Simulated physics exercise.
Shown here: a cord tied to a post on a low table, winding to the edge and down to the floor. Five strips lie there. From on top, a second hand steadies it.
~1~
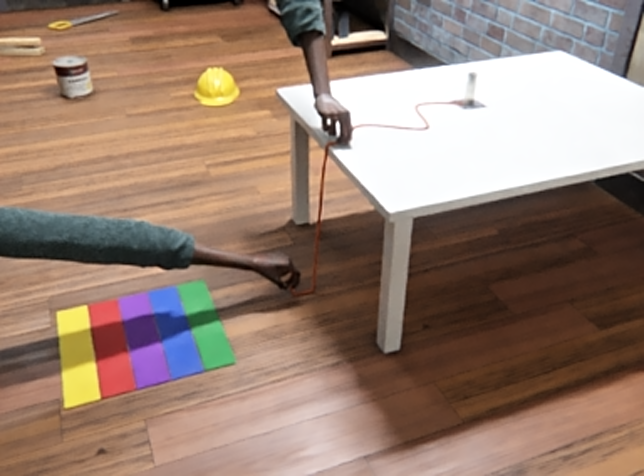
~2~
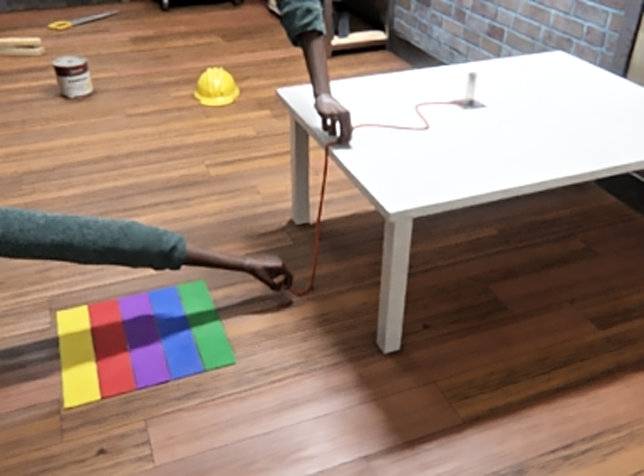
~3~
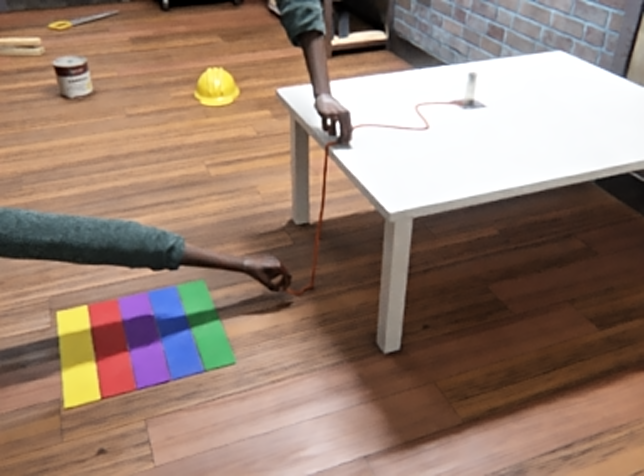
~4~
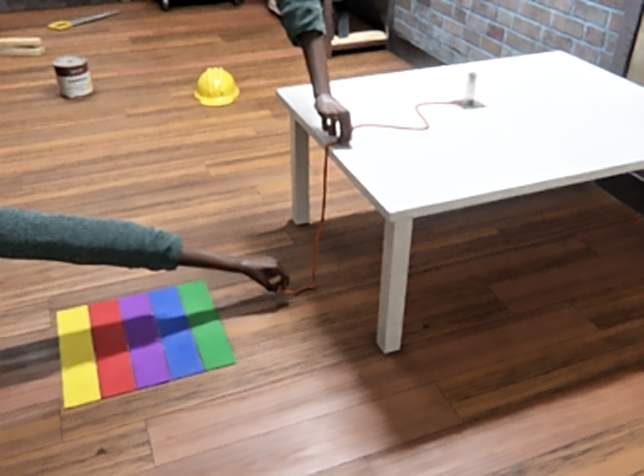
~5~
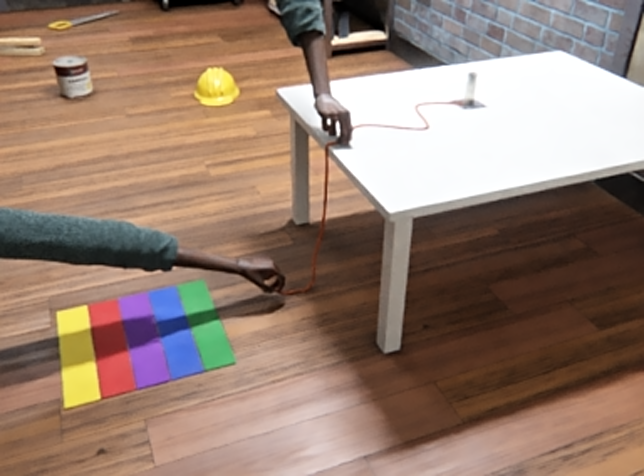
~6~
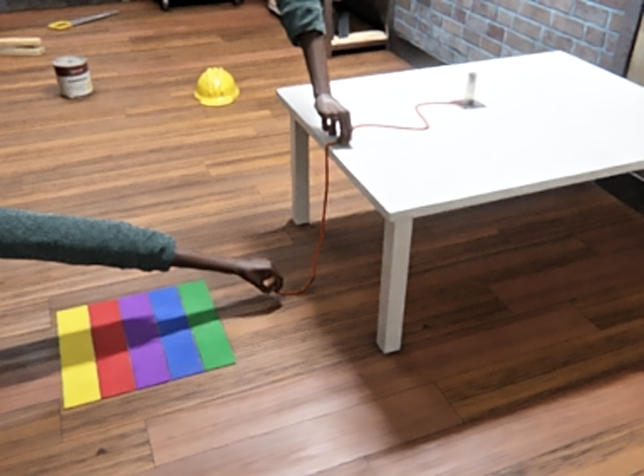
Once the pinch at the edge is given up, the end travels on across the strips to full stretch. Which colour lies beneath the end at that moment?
Red.
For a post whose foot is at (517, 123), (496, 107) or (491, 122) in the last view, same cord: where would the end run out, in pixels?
(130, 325), (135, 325) and (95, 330), roughly.
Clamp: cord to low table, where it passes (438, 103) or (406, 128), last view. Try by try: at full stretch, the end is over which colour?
In order: Red, then blue.
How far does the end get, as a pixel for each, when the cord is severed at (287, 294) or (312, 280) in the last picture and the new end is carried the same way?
First try near (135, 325), second near (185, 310).
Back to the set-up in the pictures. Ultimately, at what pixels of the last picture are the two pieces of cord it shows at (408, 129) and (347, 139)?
End points: Roughly (361, 130); roughly (291, 170).
Soon after, end near (171, 315); over blue.
After that, end near (130, 324); over purple.
At the stop, end near (106, 330); over red. It gets as far as the red strip.
